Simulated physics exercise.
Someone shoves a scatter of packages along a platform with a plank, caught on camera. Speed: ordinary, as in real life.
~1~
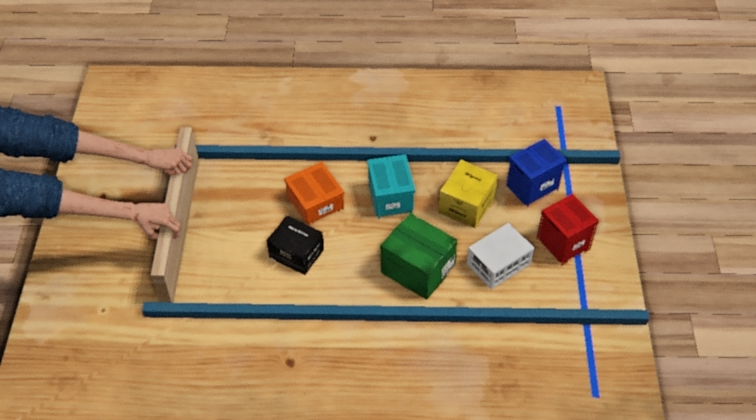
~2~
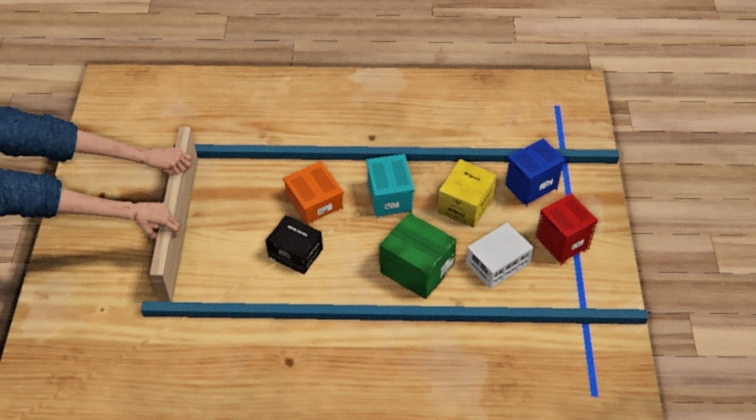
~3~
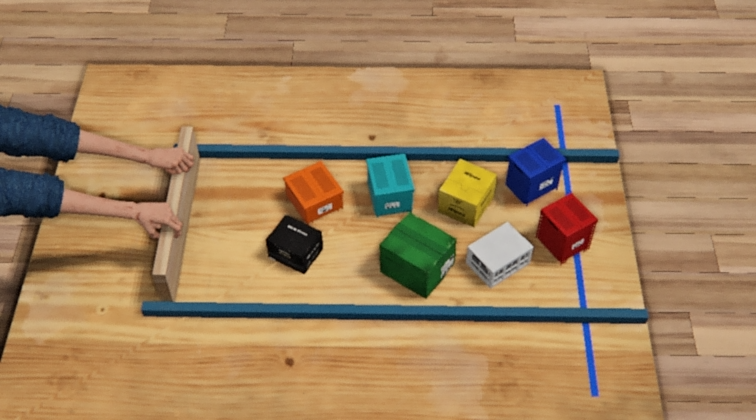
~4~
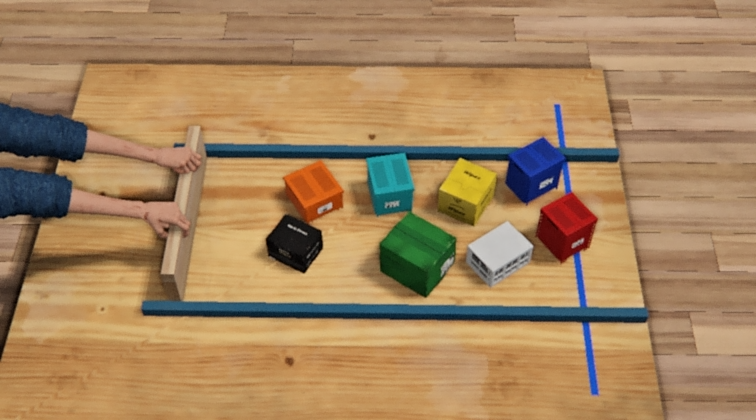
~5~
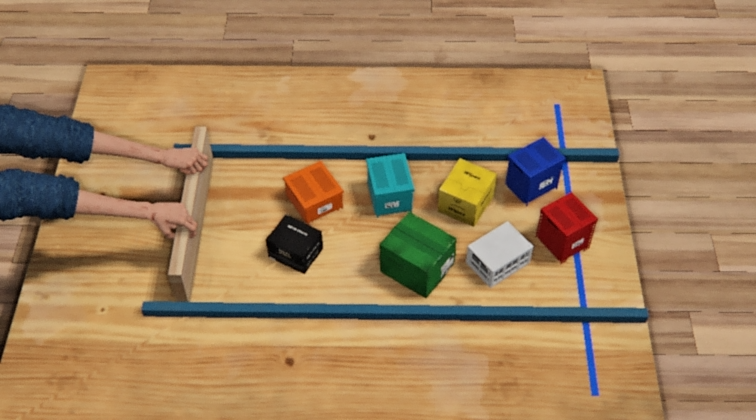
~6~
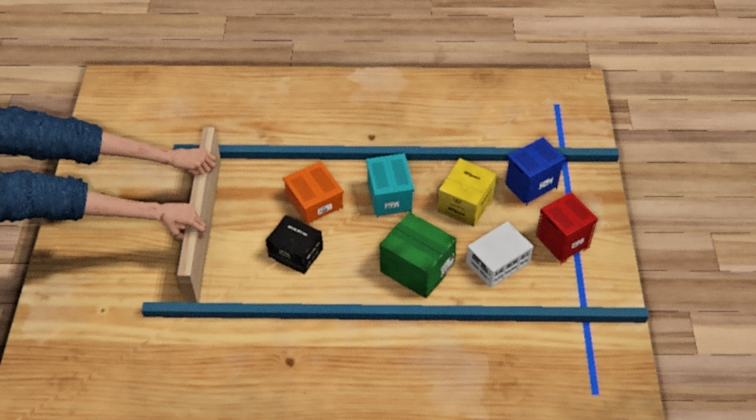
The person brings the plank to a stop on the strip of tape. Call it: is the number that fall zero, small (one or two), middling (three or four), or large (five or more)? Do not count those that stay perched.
It is large.
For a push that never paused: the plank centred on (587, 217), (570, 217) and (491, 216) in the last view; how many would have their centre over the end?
Result per place: 5; 5; 1.
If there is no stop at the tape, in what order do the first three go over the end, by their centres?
First comes the blue tote, next the red tote, and after that the yellow box.
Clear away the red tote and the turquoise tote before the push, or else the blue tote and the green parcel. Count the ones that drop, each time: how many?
Well, the first time you'd get 3, and the next time 3.
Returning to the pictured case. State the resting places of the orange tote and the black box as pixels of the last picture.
In the last picture the orange tote sits at (594, 201) while the black box sits at (599, 234).
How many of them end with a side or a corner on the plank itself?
It adds up to 3.
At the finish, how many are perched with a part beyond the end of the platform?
The total would be 0.
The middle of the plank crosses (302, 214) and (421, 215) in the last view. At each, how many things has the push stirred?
Tally: 2; 7.
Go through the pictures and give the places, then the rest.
Red tote (567, 230); blue tote (535, 174); white crate (500, 256); plank (177, 213); tape (575, 235), in the first frame.
Blue tote (534, 173); orange tote (314, 193), in the second frame.
White crate (499, 255); plank (178, 213), in the third frame.
Red tote (566, 228); green parcel (418, 255), in the fourth frame.
Blue tote (534, 172); turquoise tote (390, 186), in the fifth frame.
Red tote (566, 228); blue tote (534, 172); white crate (499, 254); plank (201, 213); tape (574, 233), in the sixth frame.
A little later, none off yet; red tote at rest near (566, 228); blue tote at rest near (534, 172); white crate at rest near (499, 254).
Next, none off yet; red tote at rest near (566, 228); blue tote shifted a little near (558, 168); white crate shifted a little near (510, 253).
Later still, none off yet; red tote shifted about its own width near (624, 228); blue tote tilted well over near (648, 168); white crate shifted well along near (586, 253).
When it is over, the number that fall off is five or more; down, turquoise tote, yellow box, white crate, blue tote and red tote.
